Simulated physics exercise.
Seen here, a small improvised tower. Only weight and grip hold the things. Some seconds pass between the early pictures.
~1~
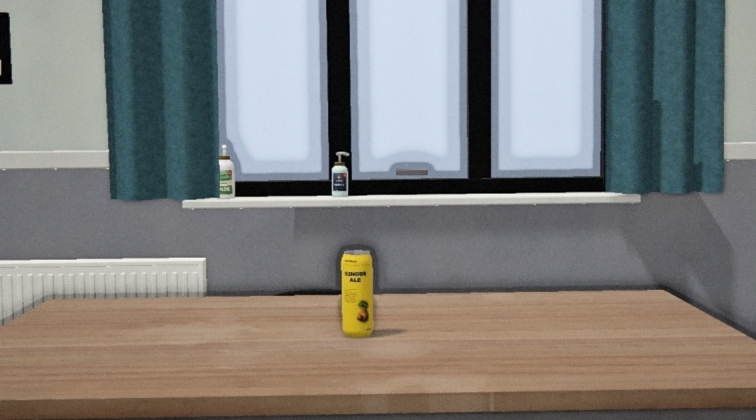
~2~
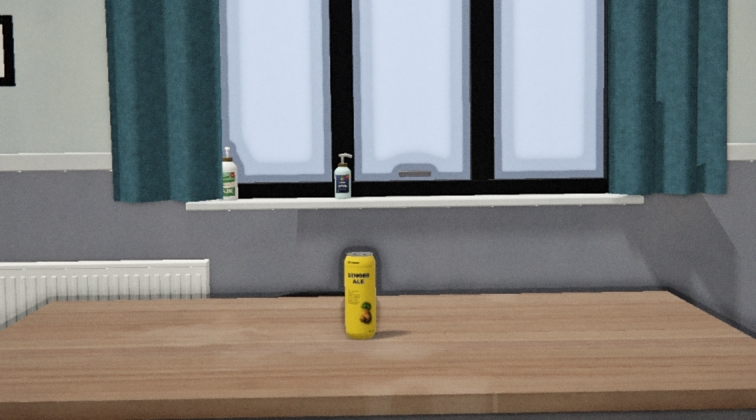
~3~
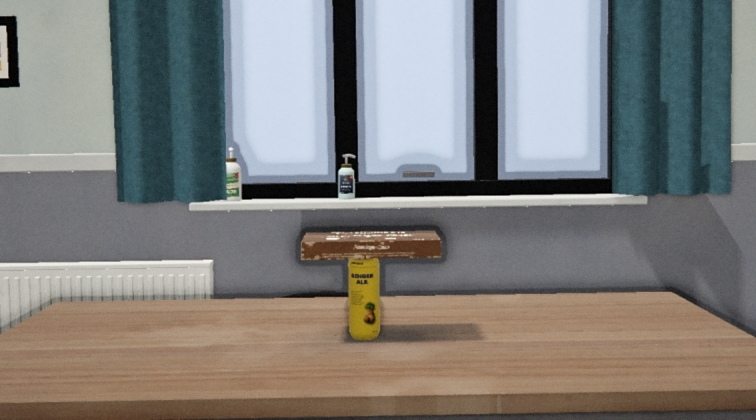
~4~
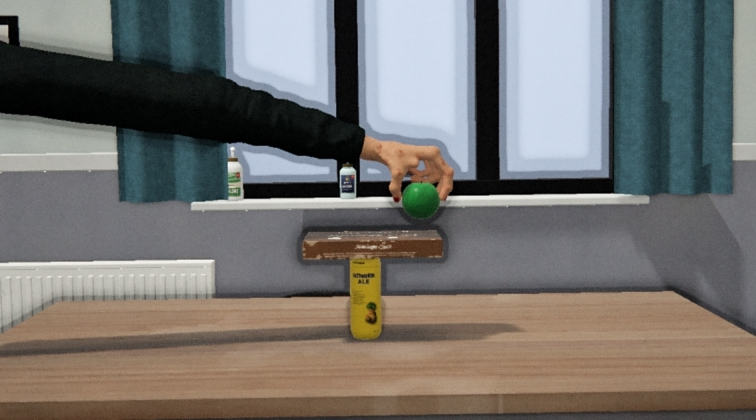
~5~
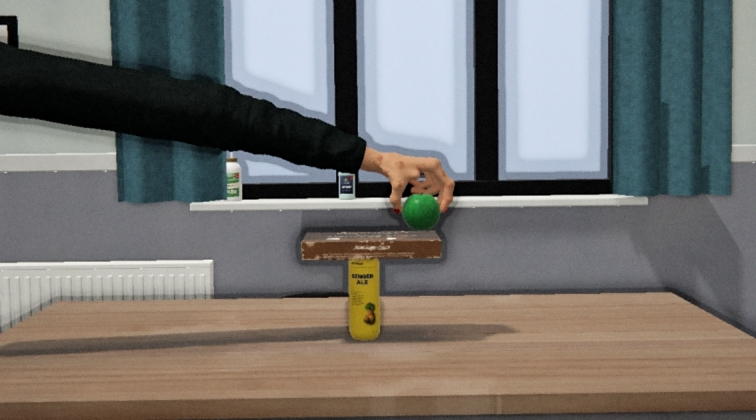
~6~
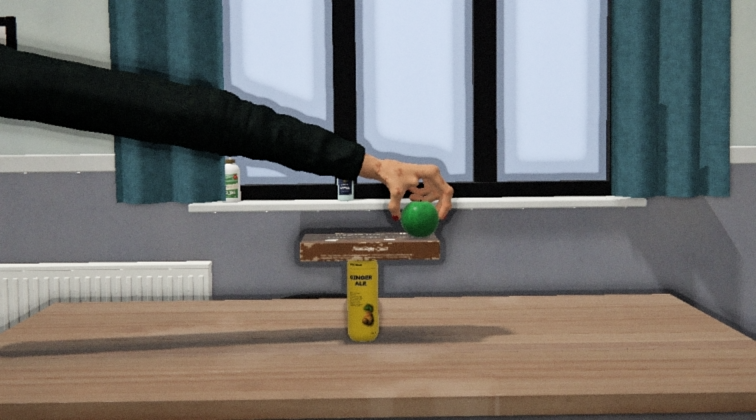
The video shows a yellow can standing on a wooden table by a window, then a brown packet lying across its top. A hand reaches in from the left and lowers a green apple onto the packet's right side, still holding it.
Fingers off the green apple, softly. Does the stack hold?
Outcome: The stack gives way.
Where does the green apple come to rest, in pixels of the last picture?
At about (468, 325).
Then, 0.40 s after the last picture, green apple now fallen; brown packet tipped 44° from how it was.
Then, 0.50 s after the last picture, brown packet now fallen.
Then, 0.80 s after the last picture, things are still on the move.
Then, 1.20 s after the last picture, green apple resting near (469, 325).
By the end, fallen, green apple and brown packet; yellow can in place. Seen from the same camera at the end, green apple near (468, 325). The stack loses its balance.
